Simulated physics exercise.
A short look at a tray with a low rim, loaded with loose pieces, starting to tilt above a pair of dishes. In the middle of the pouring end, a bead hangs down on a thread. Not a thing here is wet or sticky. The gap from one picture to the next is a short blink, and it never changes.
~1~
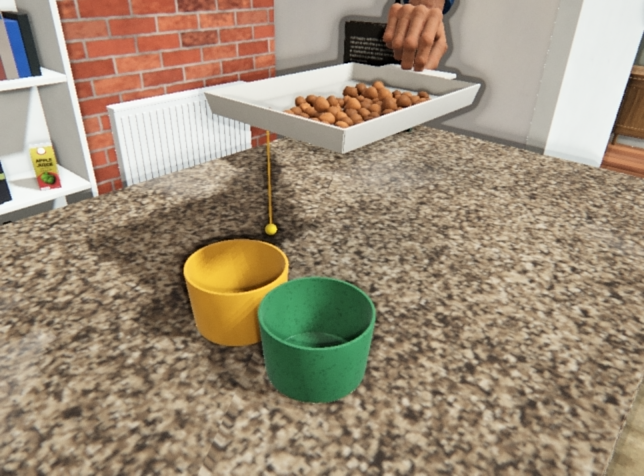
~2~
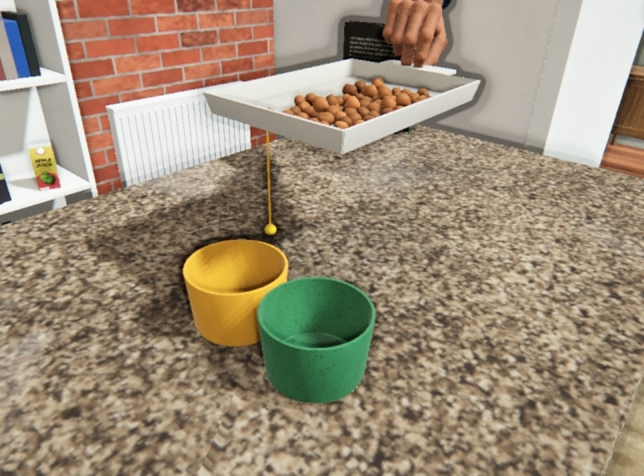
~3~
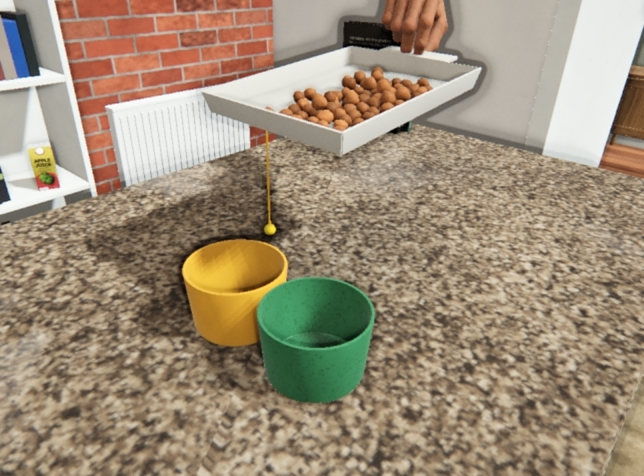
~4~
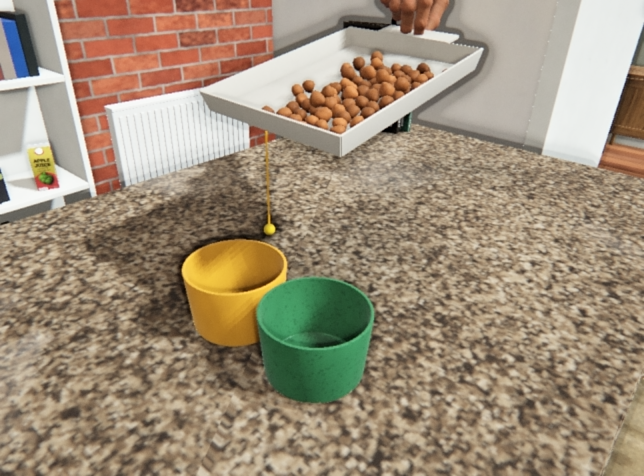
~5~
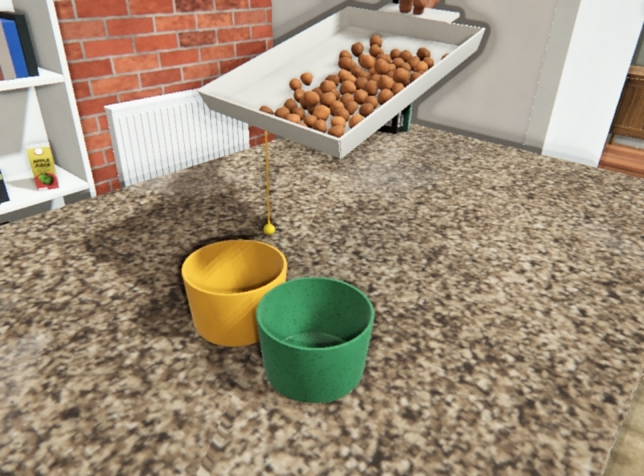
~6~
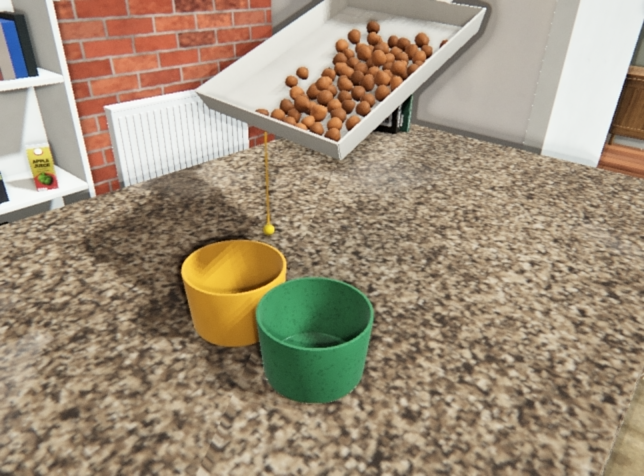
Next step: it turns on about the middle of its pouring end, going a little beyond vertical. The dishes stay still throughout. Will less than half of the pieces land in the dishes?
No, most of them land there.
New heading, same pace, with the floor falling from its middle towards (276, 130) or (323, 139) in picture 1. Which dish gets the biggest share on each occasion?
The left-side dish, then the right-side dish.
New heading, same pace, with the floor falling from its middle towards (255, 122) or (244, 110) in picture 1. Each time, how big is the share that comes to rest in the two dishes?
You'd see roughly 40 per cent the first time and 10 per cent the second.
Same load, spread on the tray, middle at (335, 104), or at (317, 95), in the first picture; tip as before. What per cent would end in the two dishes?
It would be roughly 80 per cent for the first and roughly 70 per cent for the second.
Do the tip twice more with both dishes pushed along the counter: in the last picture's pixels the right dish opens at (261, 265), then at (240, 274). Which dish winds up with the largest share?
The first try favours the rightmost one, and the second try favours the rightmost one.
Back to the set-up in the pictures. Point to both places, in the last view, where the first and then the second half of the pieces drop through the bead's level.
Around (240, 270) first; around (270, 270) second.
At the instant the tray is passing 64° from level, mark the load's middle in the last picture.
Close to (312, 90).
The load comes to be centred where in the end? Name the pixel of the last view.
Near (248, 322).
Soon, tray tipped steeply; nearly all on the tray; a stray few in the air.
A while on, tray tipped past a quarter turn; nearly all on the tray; a stray few in the right dish; a stray few outside both; a stray few in the air.
Towards the end, tray tipped past a quarter turn; about a third in the right dish; about half in the left dish; about a quarter outside both.
Finally, tray tipped past a quarter turn; about a third in the right dish; about half in the left dish; about a quarter outside both.
